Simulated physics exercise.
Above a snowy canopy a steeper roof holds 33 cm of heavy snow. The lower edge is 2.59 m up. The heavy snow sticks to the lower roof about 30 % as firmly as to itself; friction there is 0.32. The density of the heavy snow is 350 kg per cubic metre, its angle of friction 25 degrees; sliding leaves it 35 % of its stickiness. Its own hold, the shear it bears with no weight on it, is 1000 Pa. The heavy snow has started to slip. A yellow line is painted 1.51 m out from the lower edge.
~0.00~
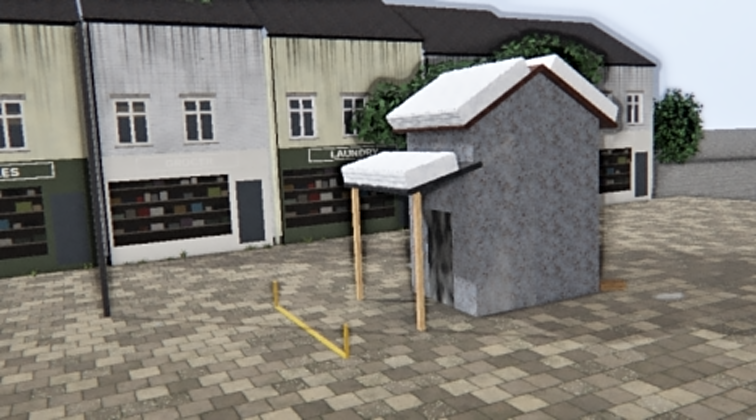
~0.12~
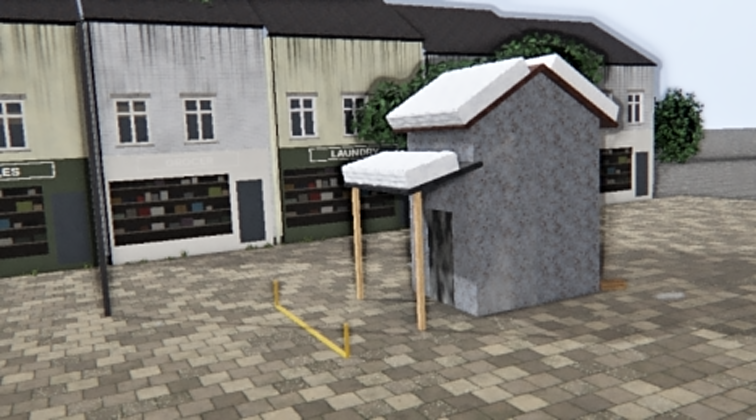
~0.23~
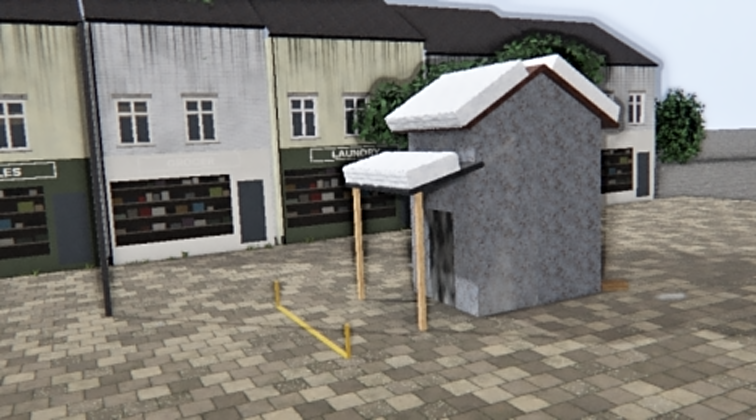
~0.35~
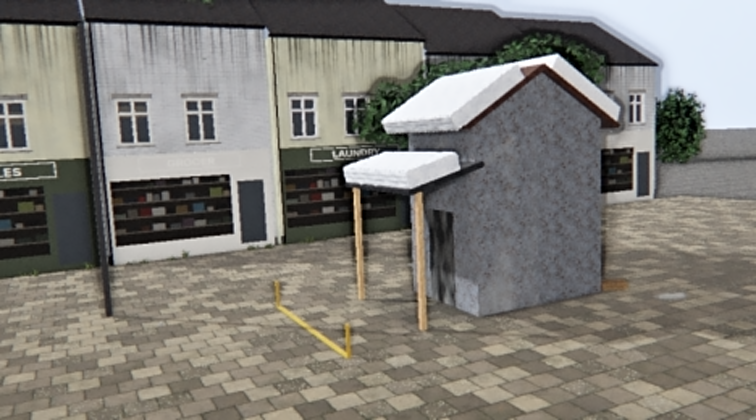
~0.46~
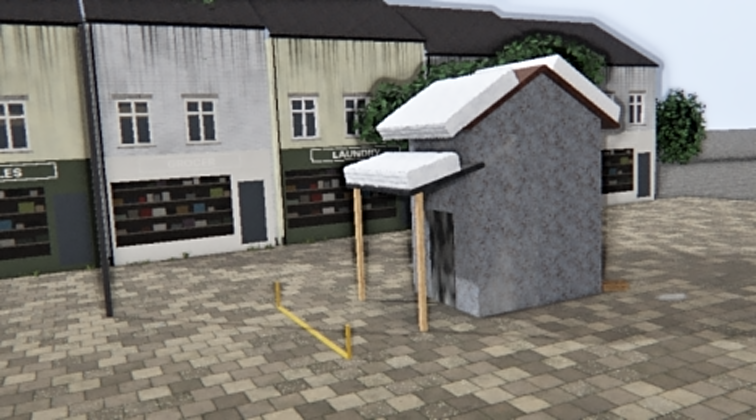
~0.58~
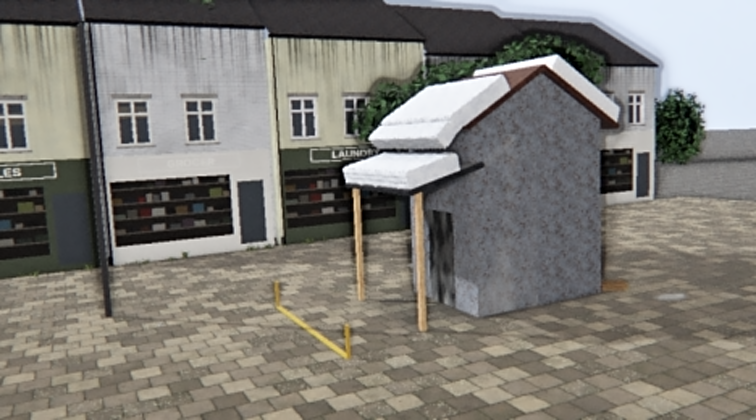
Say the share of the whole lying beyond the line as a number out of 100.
Close to 31 per cent.
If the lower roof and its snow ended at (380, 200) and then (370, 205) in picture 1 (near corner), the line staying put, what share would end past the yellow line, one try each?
In that order: 25 %, 20 %.
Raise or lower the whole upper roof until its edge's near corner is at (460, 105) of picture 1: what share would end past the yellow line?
In that case some 45 per cent.
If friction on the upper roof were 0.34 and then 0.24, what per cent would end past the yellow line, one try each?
In that order: 10 %, 20 %.
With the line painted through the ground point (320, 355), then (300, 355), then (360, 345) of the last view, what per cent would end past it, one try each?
In turn about 25 %, 14 %, 45 %.
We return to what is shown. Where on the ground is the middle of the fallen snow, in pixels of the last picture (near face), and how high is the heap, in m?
Near (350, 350), some 0.4 m high.
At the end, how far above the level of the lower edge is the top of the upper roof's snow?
Roughly 0.4 m.
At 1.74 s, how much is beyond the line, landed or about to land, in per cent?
Near 7 %.
By 1.11 s, none is below the lower edge and 0 % is past the line.
By 1.74 s, 59 % is below the lower edge and 7 % is past the line.
By 2.37 s, 77 % is below the lower edge and 30 % is past the line.
By 3.00 s, 77 % is below the lower edge and 31 % is past the line.
By 3.30 s, at the end, 77 % is below the lower edge and 31 % is past the line.
